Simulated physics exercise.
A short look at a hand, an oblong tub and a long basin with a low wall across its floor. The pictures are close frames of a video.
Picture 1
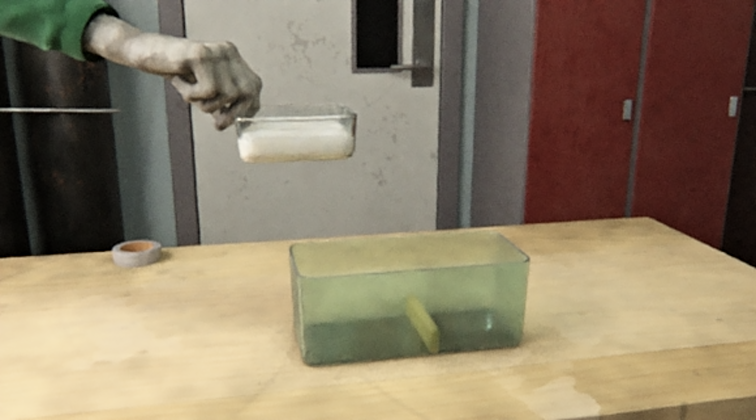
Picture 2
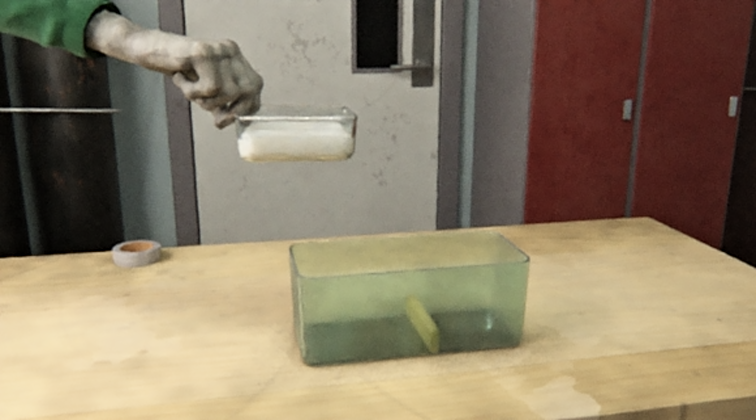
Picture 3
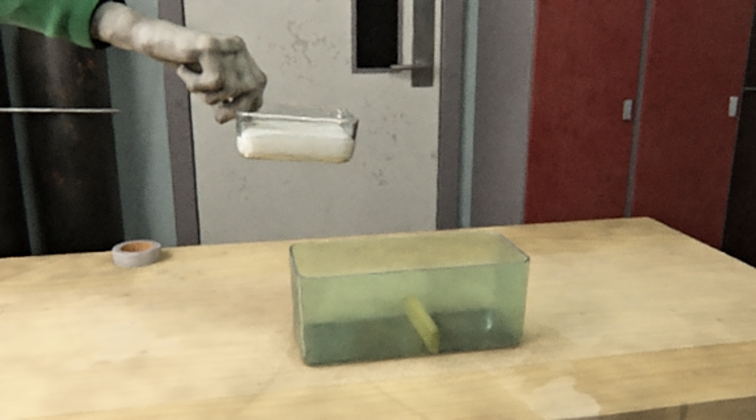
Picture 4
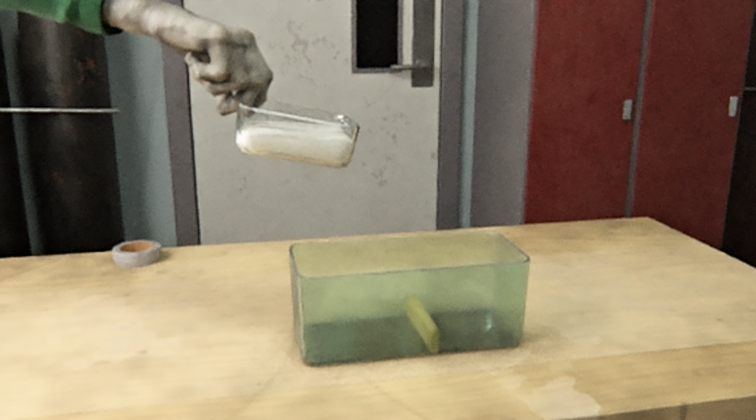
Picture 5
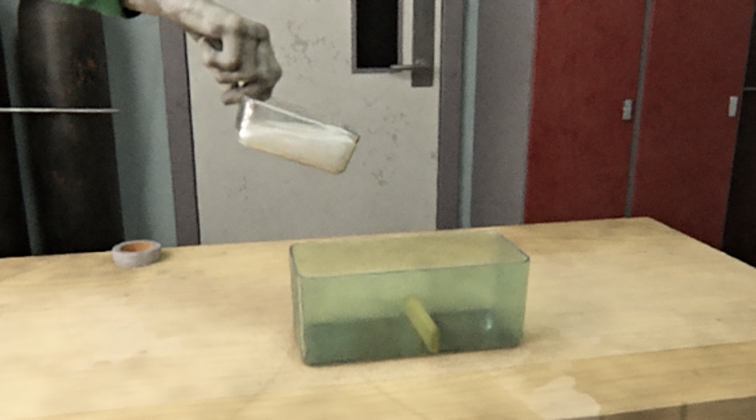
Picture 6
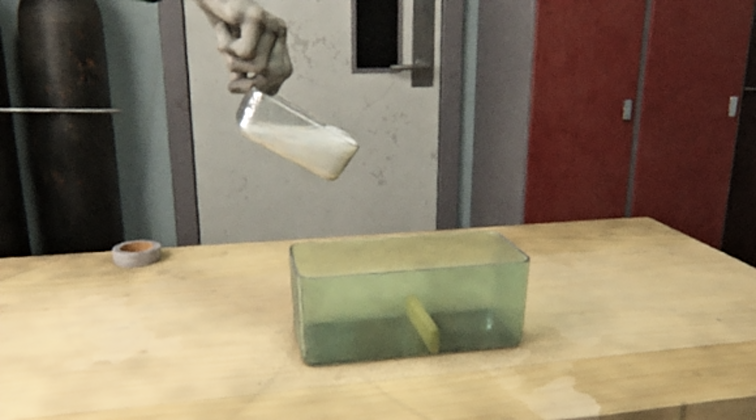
A hand tilts a clear tub of white liquid rightward above a long greenish basin.
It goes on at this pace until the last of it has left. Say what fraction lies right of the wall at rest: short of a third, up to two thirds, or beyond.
In the end less than a third is right of the wall.
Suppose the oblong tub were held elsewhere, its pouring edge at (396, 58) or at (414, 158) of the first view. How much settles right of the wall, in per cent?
About 60 and 70 per cent.
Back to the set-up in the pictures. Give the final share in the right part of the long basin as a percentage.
Roughly 10 in a hundred.
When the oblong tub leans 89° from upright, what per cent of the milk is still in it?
Some 15 per cent.
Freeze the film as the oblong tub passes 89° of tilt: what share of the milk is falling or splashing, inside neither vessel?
About 40 per cent.
A moment on, the oblong tub is tipped on its side and 13 per cent is still to pour, 44 is left of the wall and 0 right of it.
Next, the oblong tub is tipped right over and 2 per cent is still to pour, 79 is left of the wall and 7 right of it.
Then the oblong tub is tipped right over and 0 per cent is still to pour, 86 is left of the wall and 10 right of it.
Later the oblong tub is tipped right over and 0 per cent is still to pour, 86 is left of the wall and 10 right of it.
In the end 86 per cent lies left of the wall, 10 right of it and 4 outside.
